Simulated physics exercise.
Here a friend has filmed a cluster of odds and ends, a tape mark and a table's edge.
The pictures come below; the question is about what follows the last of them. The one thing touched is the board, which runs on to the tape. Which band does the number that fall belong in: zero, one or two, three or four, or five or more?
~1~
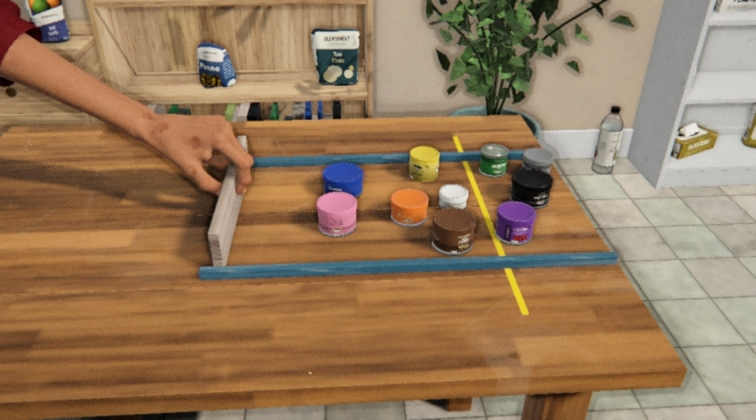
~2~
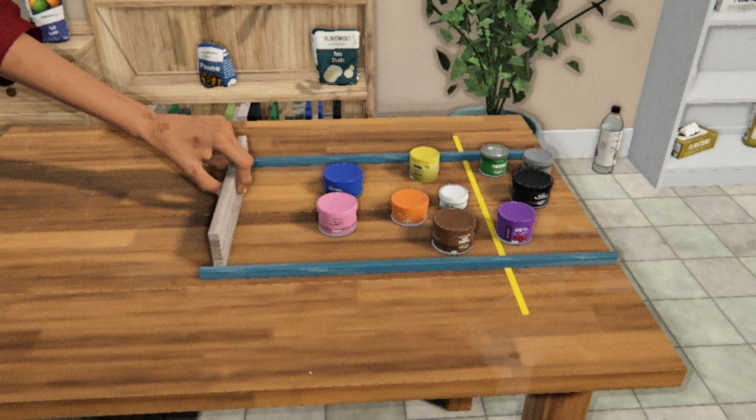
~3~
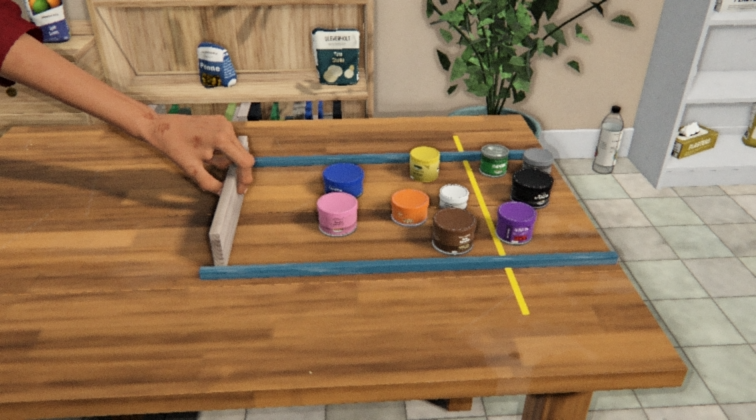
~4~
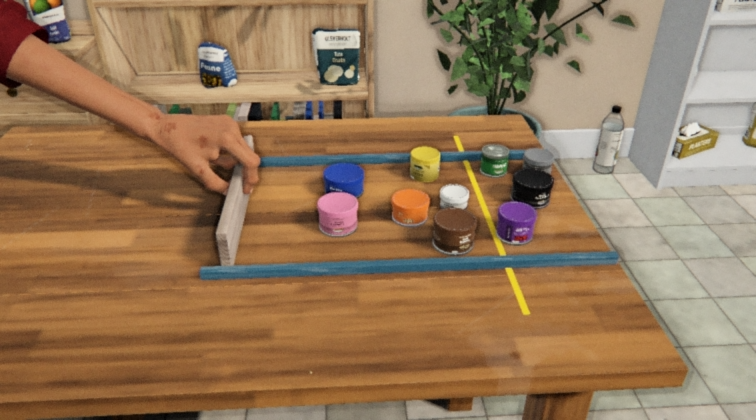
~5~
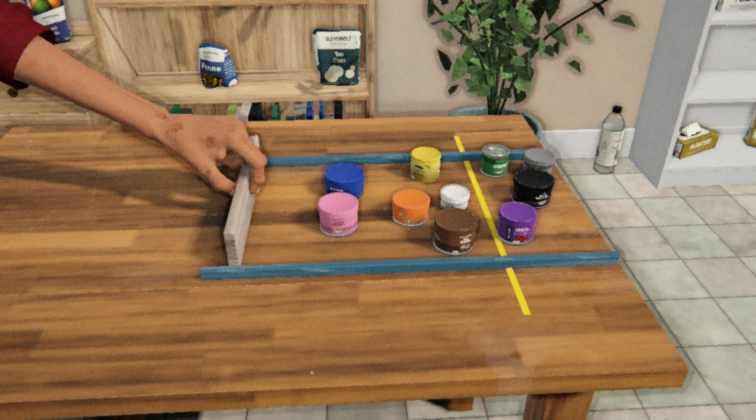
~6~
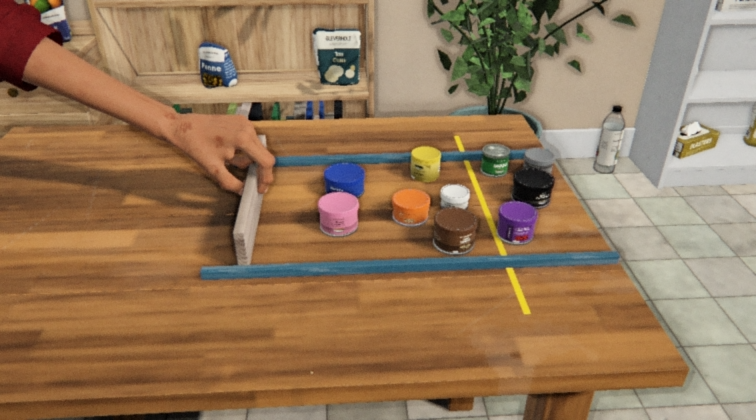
Not one tumbles.
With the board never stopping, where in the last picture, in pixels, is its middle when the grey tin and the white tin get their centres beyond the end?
I'd put it close to (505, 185), and close to (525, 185) for the other one.
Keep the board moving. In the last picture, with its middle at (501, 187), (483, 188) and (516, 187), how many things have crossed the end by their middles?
By position: 0 / 0 / 1.
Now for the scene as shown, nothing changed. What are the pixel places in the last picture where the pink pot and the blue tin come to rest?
(510, 210) and (496, 176).
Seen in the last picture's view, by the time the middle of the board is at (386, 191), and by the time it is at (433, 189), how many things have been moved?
Tally at point one: 4; at point two: 6.
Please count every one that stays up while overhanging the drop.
It totals 0.
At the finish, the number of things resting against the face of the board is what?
The number is 4.
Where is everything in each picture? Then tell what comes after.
Grey tin (537, 164); black tin (531, 189); green tin (494, 161); board (232, 196); tape (482, 205), in the first picture.
Black tin (531, 189); board (232, 195), in the second picture.
Green tin (494, 161); blue tin (344, 182), in the third picture.
Grey tin (538, 164); pink pot (338, 215), in the fourth picture.
Black tin (532, 189); purple tin (516, 224), in the fifth picture.
Grey tin (538, 164); black tin (532, 189); green tin (495, 161); board (253, 195); tape (484, 205), in the sixth picture.
A little later, none off yet; grey tin at rest near (538, 164); black tin at rest near (532, 189); green tin at rest near (495, 161).
When it is over, the number that fall off is zero.
